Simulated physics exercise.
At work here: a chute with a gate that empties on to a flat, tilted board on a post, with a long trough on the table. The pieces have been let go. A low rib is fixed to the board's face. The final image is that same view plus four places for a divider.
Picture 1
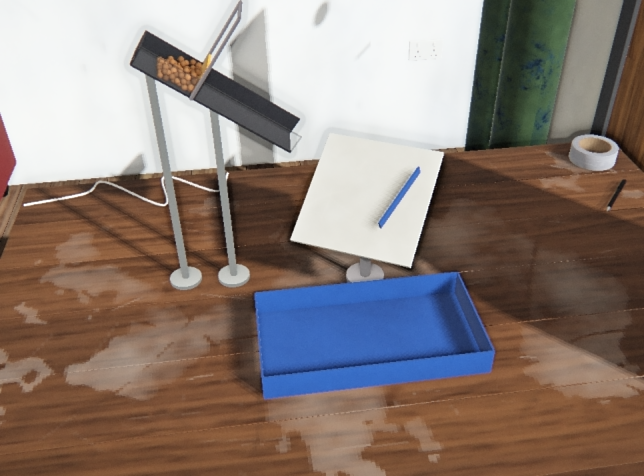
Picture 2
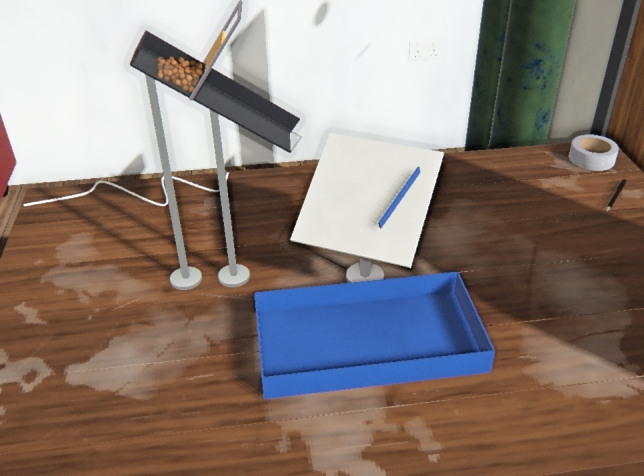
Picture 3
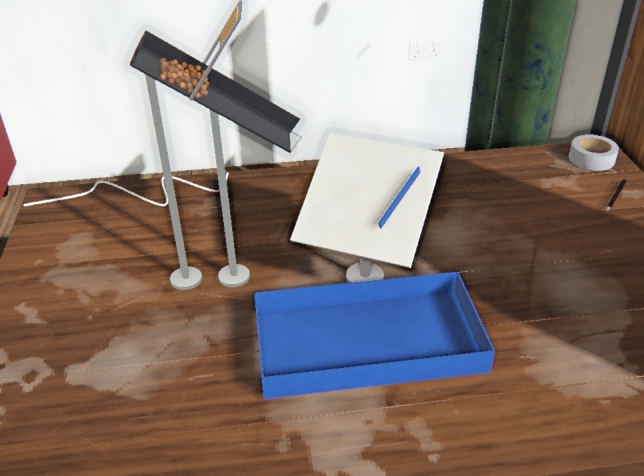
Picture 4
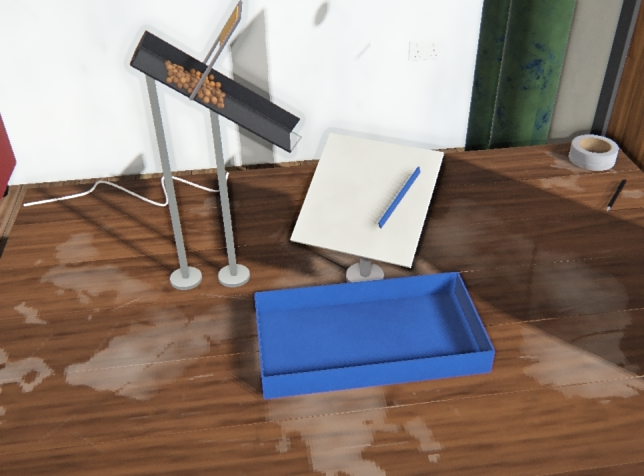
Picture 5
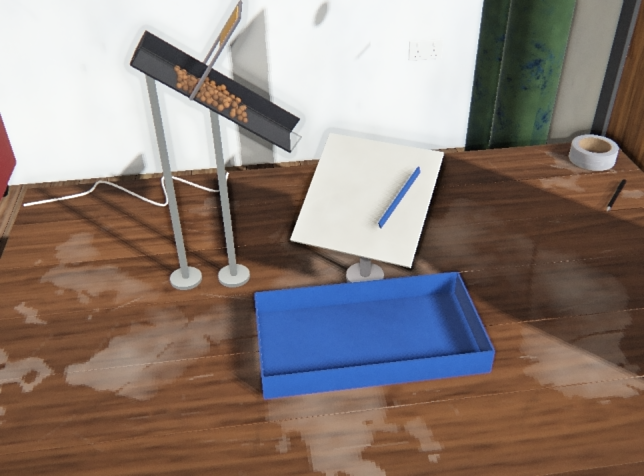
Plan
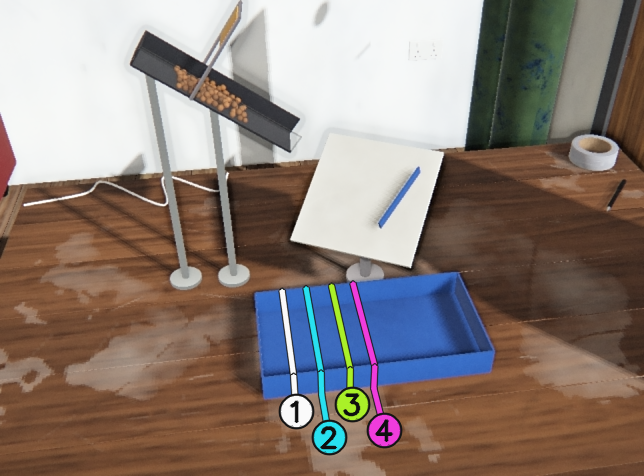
Small brown balls sit bunched behind a gate in a dark, sloping chute, then slide past it down to the right, spreading along the channel above a tilted white board with a blue strip and an empty blue tray.
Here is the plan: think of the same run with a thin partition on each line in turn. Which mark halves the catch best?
It is 3.
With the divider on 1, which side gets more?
The right side.
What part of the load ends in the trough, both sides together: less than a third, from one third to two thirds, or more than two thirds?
About that: More than two thirds.
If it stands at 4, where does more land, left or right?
The left side.
On the marked copy, line 1 crosses the front rim at (293, 374); line 2 crosses the front rim at (320, 371); line 3 crosses the front rim at (350, 368); line 4 crosses the front rim at (374, 365).
If 1 is chosen, of what is caught, about a tenth on the left of the divider, almost all on the right.
If 2 is chosen, of what is caught, about a tenth on the left of the divider, the larger part on the right.
If 3 is chosen, of what is caught, roughly half on the left of the divider, roughly half on the right.
If 4 is chosen, of what is caught, the larger part on the left of the divider, roughly a quarter on the right.
